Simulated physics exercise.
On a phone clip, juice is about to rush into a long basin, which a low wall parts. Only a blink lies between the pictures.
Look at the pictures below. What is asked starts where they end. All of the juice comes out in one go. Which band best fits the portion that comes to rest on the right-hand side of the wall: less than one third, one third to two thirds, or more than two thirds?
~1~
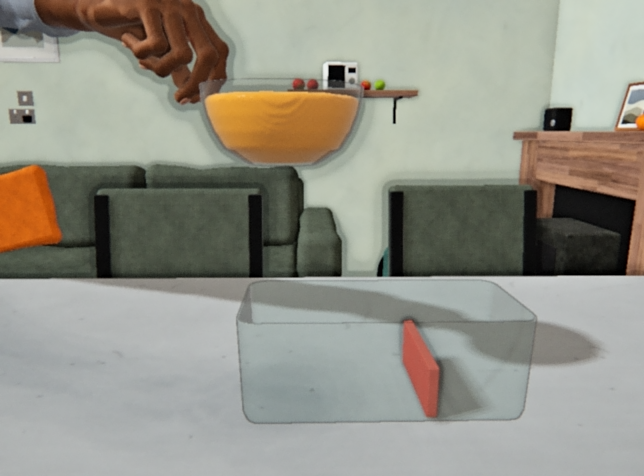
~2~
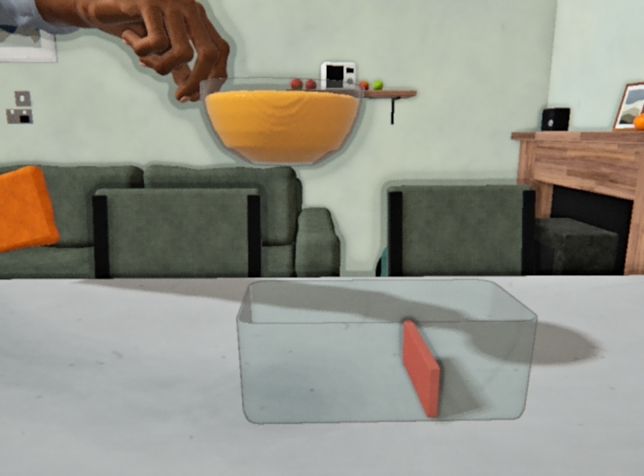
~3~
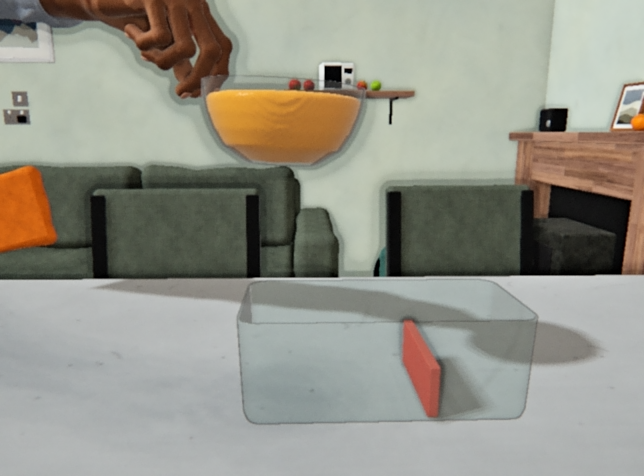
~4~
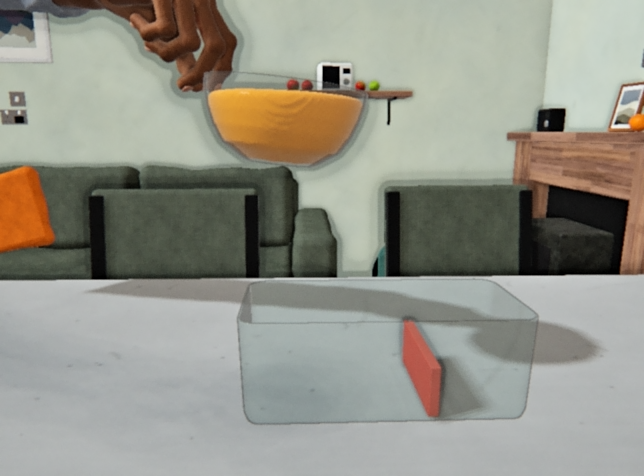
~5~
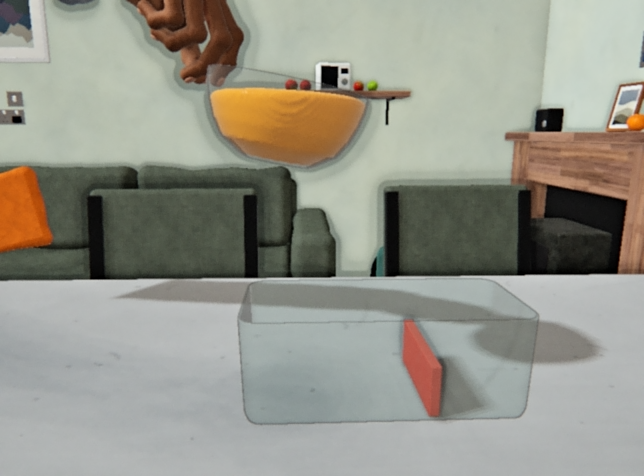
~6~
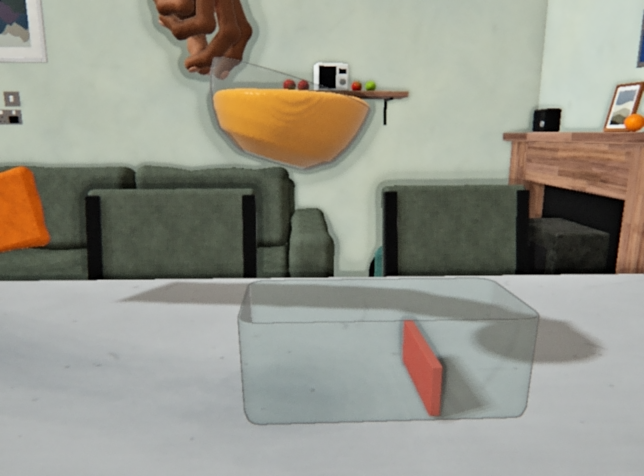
It is one third to two thirds.
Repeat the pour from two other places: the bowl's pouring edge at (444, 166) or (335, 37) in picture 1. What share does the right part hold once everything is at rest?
70 % and 35 %.
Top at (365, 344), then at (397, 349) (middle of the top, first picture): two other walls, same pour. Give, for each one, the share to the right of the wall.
The first position gives around 85 percent, the second around 70 percent.
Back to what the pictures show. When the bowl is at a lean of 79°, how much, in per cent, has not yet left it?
30 in a hundred.
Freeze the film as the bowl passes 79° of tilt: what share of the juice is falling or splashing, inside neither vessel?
Share out of both vessels: Approx. 45 %.
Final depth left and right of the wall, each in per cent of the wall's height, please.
Roughly 30 percent left, 60 percent right.
A moment on, the bowl is tipped on its side and 29 per cent is still to pour, 4 is left of the wall and 20 right of it.
Next, the bowl is tipped right over and 0 per cent is still to pour, 44 is left of the wall and 44 right of it.
Then the bowl is tipped right over and 0 per cent is still to pour, 50 is left of the wall and 46 right of it.
Later the bowl is tipped right over and 0 per cent is still to pour, 50 is left of the wall and 46 right of it.
At rest 50 per cent lies left of the wall, 46 right of it and 4 outside.
